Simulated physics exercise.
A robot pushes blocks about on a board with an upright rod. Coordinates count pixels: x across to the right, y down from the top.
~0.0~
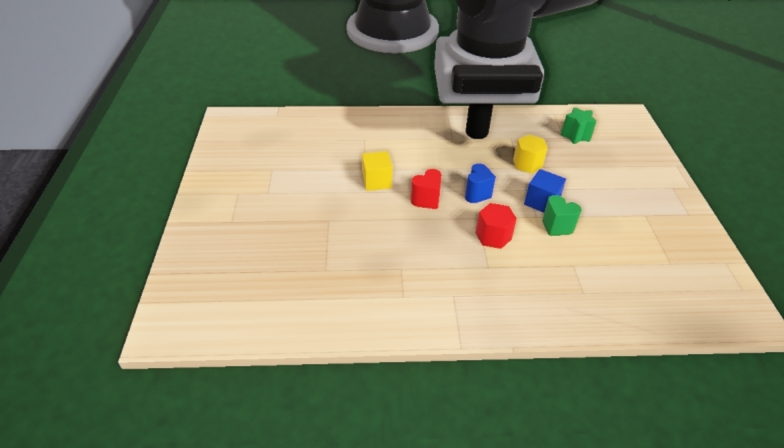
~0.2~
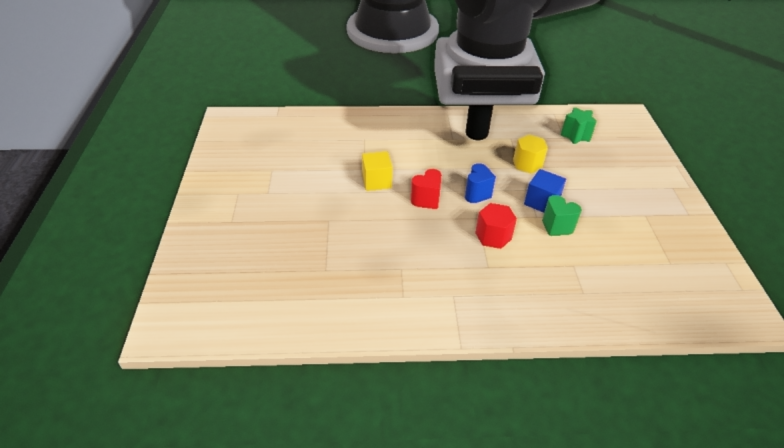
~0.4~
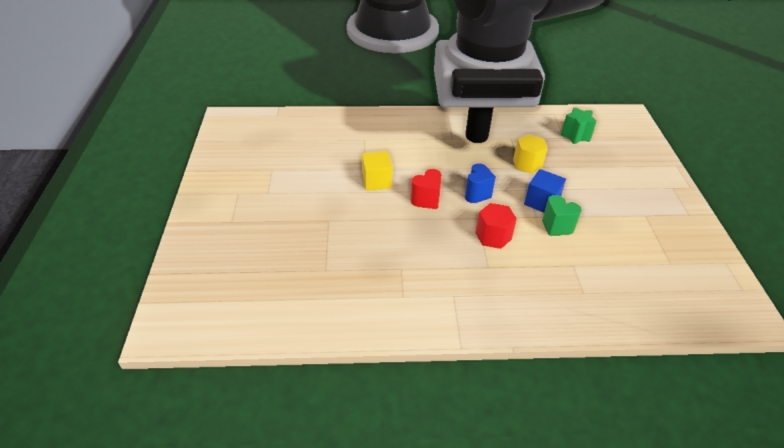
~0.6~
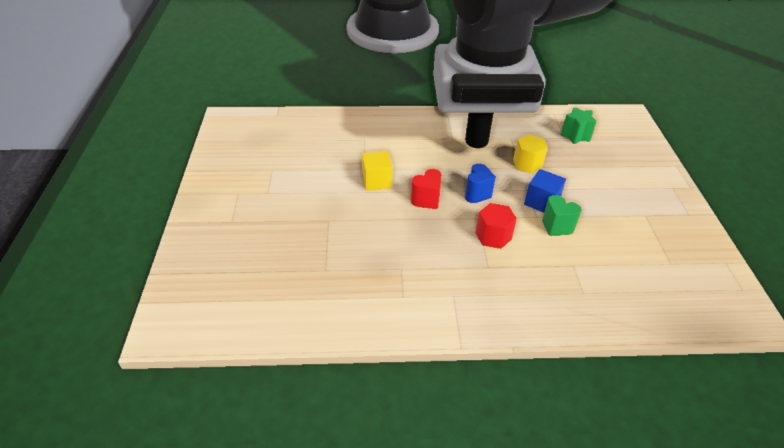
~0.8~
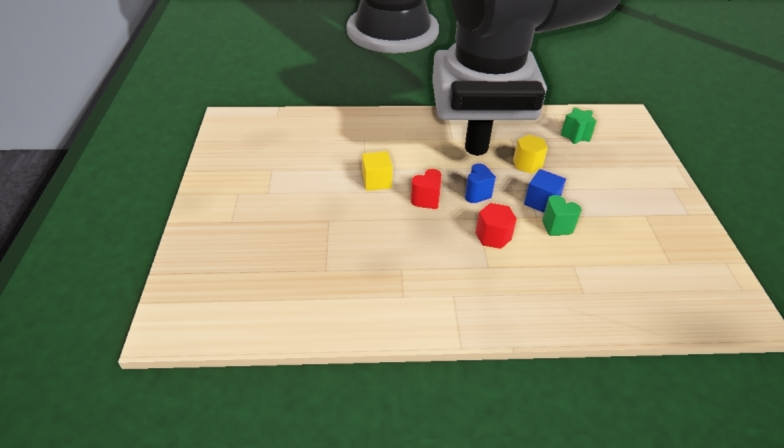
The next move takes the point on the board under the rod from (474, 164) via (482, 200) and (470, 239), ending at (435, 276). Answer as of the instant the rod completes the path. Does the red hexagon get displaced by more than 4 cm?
In short: No.
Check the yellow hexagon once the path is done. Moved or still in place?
It stays.
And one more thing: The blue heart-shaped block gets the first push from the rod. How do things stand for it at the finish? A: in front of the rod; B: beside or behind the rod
Option A.
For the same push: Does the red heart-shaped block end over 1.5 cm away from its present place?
I'd say no.
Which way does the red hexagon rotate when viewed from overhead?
Short answer: Counterclockwise.
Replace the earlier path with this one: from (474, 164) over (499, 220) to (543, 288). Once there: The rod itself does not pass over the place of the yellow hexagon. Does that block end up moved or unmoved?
Here the yellow hexagon stays on its spot.
The first path, step by step. One third of the way, rod (485, 185); blue heart-shaped block (481, 198); red hexagon (499, 217).
Two thirds of the way, rod (472, 224); blue heart-shaped block (456, 231), turned 15° anticlockwise; red hexagon (502, 231), turned 60° anticlockwise.
At the end, rod (436, 261); red heart-shaped block not moved; blue heart-shaped block (415, 268); red hexagon (502, 232), turned 65° anticlockwise; yellow hexagon not moved.
